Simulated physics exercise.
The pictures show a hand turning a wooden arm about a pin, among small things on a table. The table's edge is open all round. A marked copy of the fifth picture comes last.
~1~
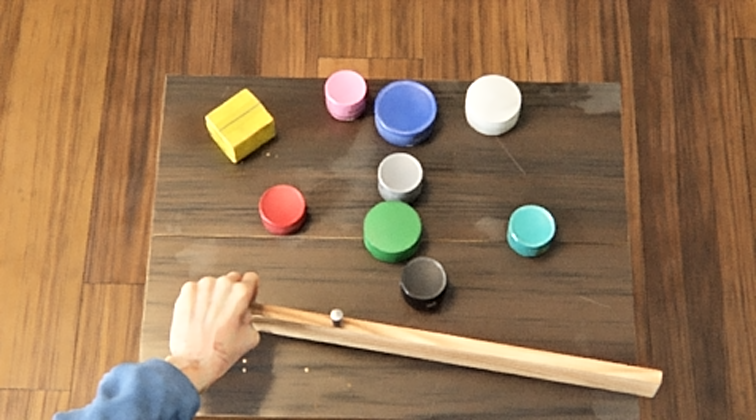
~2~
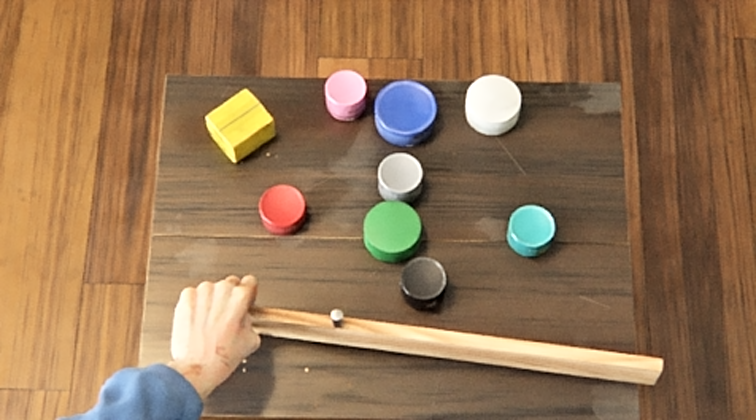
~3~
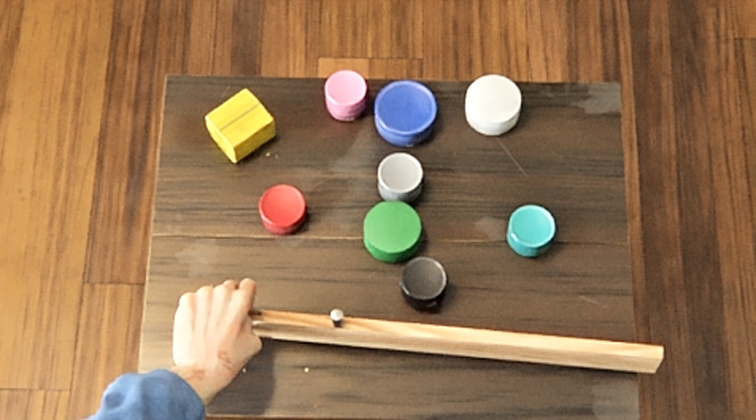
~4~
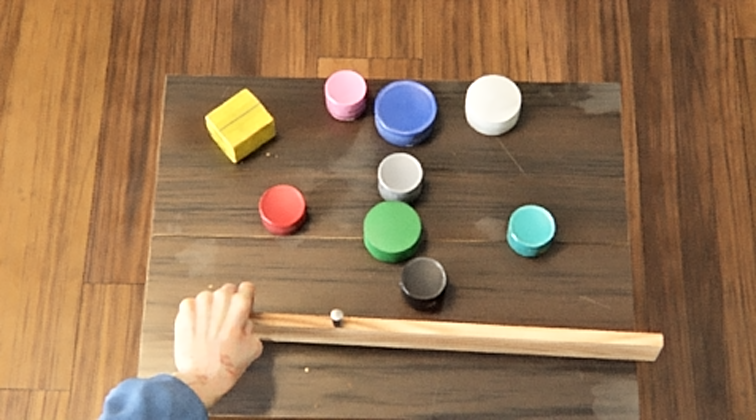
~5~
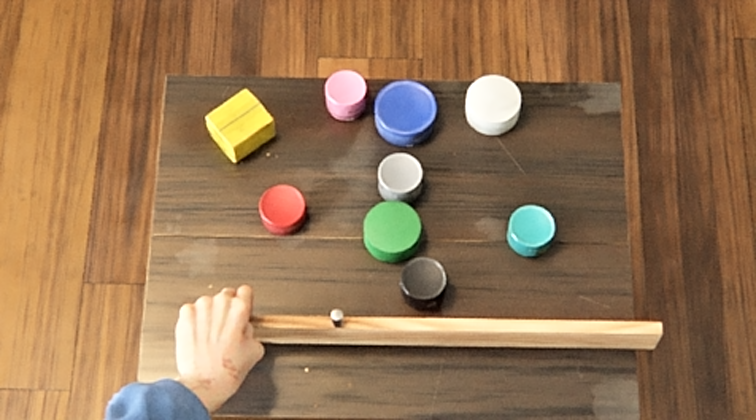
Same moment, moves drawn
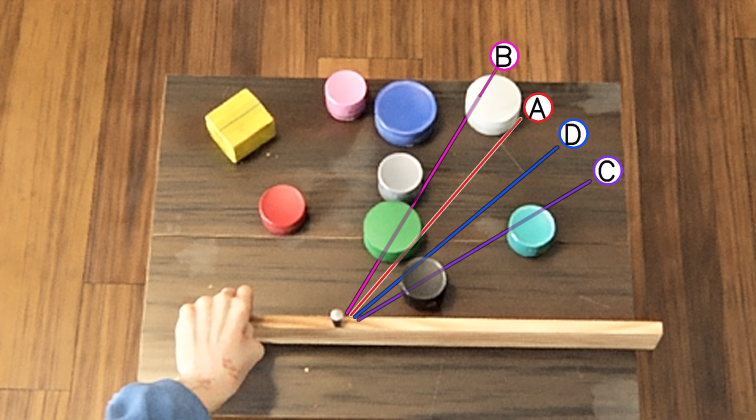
A hand in a blue sleeve grips the left end of a long pale wooden arm on a dark tabletop, seen from above against a brown plank floor. Beyond it stand a yellow box, pink, blue and white containers along the back, red, grey, green and turquoise ones mid-table, and a black tub nearest the arm. The arm pivots slightly counterclockwise about its pin, its right end swinging slowly away from the viewer, while everything else and the view stay still.
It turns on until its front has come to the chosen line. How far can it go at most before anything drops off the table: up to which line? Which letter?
Line B.
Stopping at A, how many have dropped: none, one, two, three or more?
The count is none.
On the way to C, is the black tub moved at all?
Yes.
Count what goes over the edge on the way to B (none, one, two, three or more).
By then, none.
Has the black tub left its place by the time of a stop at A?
Yes.
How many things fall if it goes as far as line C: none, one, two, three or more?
In all, none.
On the copy, A at (438, 214); B at (416, 201); C at (476, 249); D at (459, 229).
On B. First, arm (492, 265); black tub (420, 274); pink tub (346, 96).
Then, arm (455, 216); turquoise jar (482, 165); grey tub (400, 170).
Finally, arm (419, 190); white tin (454, 82); pink tub (338, 94); nothing has fallen.
By contrast, A is safe but short; C is safe but short; D is safe but short.
